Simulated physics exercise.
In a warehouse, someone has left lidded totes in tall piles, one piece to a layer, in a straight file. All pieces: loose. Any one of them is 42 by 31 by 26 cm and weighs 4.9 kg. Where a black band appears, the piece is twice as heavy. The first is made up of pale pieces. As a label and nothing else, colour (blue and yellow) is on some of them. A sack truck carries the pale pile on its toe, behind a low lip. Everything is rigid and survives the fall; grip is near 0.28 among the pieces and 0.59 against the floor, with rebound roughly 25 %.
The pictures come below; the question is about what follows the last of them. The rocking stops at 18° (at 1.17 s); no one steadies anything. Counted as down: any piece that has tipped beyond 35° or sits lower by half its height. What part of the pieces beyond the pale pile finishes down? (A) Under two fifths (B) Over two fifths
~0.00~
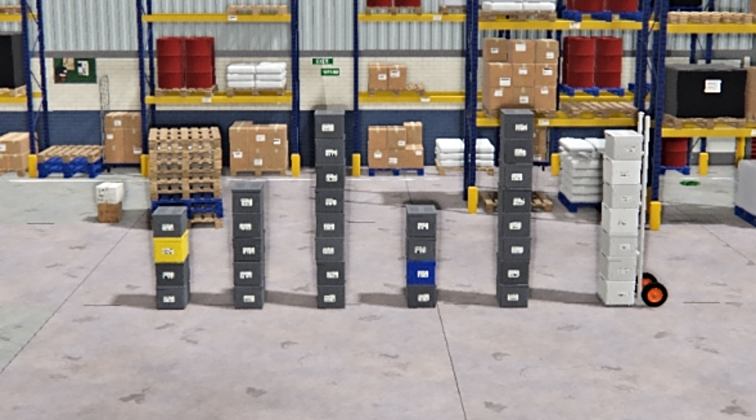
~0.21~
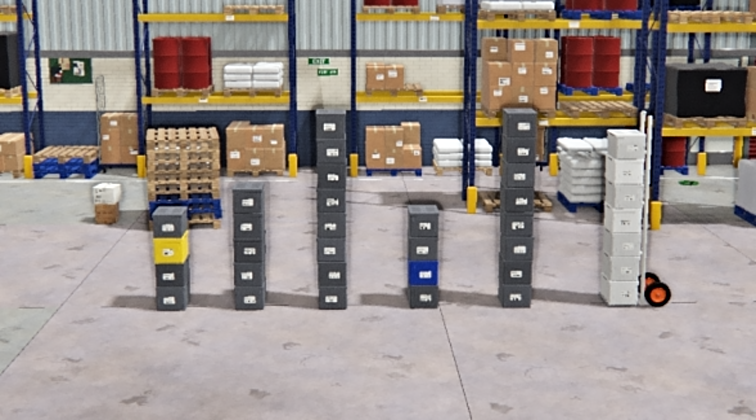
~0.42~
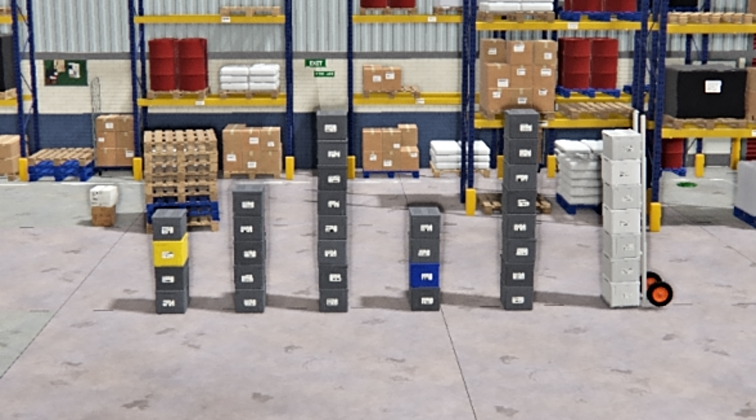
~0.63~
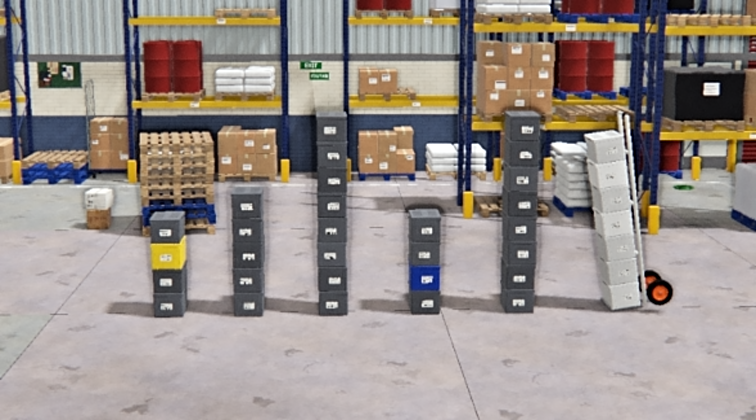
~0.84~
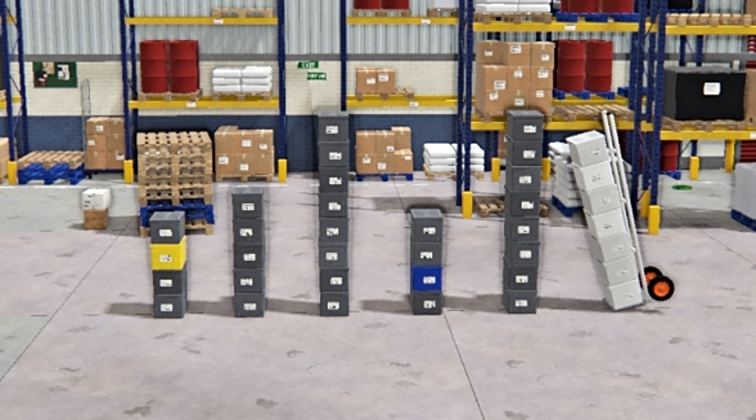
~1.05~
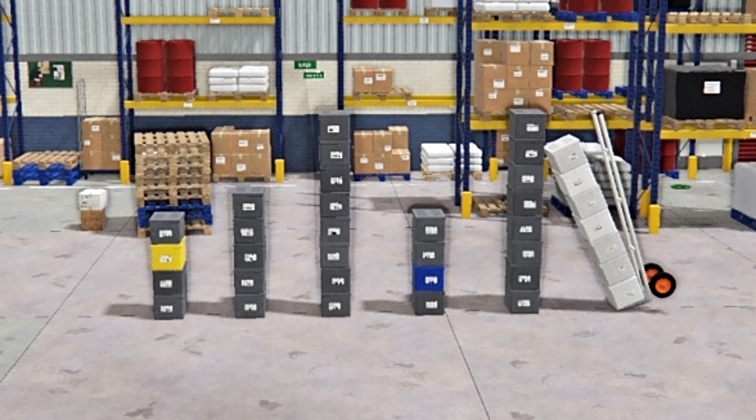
Option B: Over two fifths.
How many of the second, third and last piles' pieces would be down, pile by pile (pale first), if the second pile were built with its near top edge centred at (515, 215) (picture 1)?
Down by pile: Second 3, third 2, last 0.
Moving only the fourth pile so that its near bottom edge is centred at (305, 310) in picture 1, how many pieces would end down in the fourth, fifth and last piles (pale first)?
Down counts: Fourth 7, fifth 5, last 4.
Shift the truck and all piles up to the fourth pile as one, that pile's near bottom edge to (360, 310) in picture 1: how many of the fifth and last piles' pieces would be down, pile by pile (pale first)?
Fifth 4, last 4.
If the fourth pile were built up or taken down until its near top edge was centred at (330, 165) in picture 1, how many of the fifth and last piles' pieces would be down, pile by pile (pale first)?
In that case fifth 4, last 3.
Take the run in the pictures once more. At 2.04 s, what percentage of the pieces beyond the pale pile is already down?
By then 25 %.
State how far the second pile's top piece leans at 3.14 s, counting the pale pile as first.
Its lean is roughly 60 degrees.
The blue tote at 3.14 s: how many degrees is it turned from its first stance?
Angle from initial pose, roughly 70 deg - estimate.
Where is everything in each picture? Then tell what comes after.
In the first frame (each place is the centre of the face we see best; the camera moves round a little), truck frame (646, 155) 0° forward; yellow tote (168, 251); blue tote (421, 273); the others all in place.
Truck frame (648, 154) 0° forward; yellow tote (168, 252), in the second frame.
Truck frame (643, 154) 3° forward; yellow tote (168, 254), in the third frame.
Truck frame (630, 154) 8° forward, top of the pale pile leaning 9°; yellow tote (166, 257); the others all in place, in the fourth frame.
Truck frame (618, 153) 14° forward, top of the pale pile leaning 16°; yellow tote (166, 257); the others all in place, in the fifth frame.
Truck frame (610, 152) 17° forward, top of the pale pile leaning 25°; yellow tote (166, 258); blue tote (430, 279); the others all in place, in the sixth frame.
By 2.04 s, 7 of the pale pile down; 7 of the 29 other totes down.
By 3.14 s, 7 of the pale pile down; 18 of the 29 other totes down; blue tote tilted 68°, 20 cm lower.
When it is over (5.2 s), 7 of the pale pile down; 27 of the 29 other totes down; yellow tote upside down; blue tote tilted 71°, 21 cm lower. That is 93 per cent. In pixels of the last frame, middles, yellow tote near (47, 304), blue tote near (385, 294).
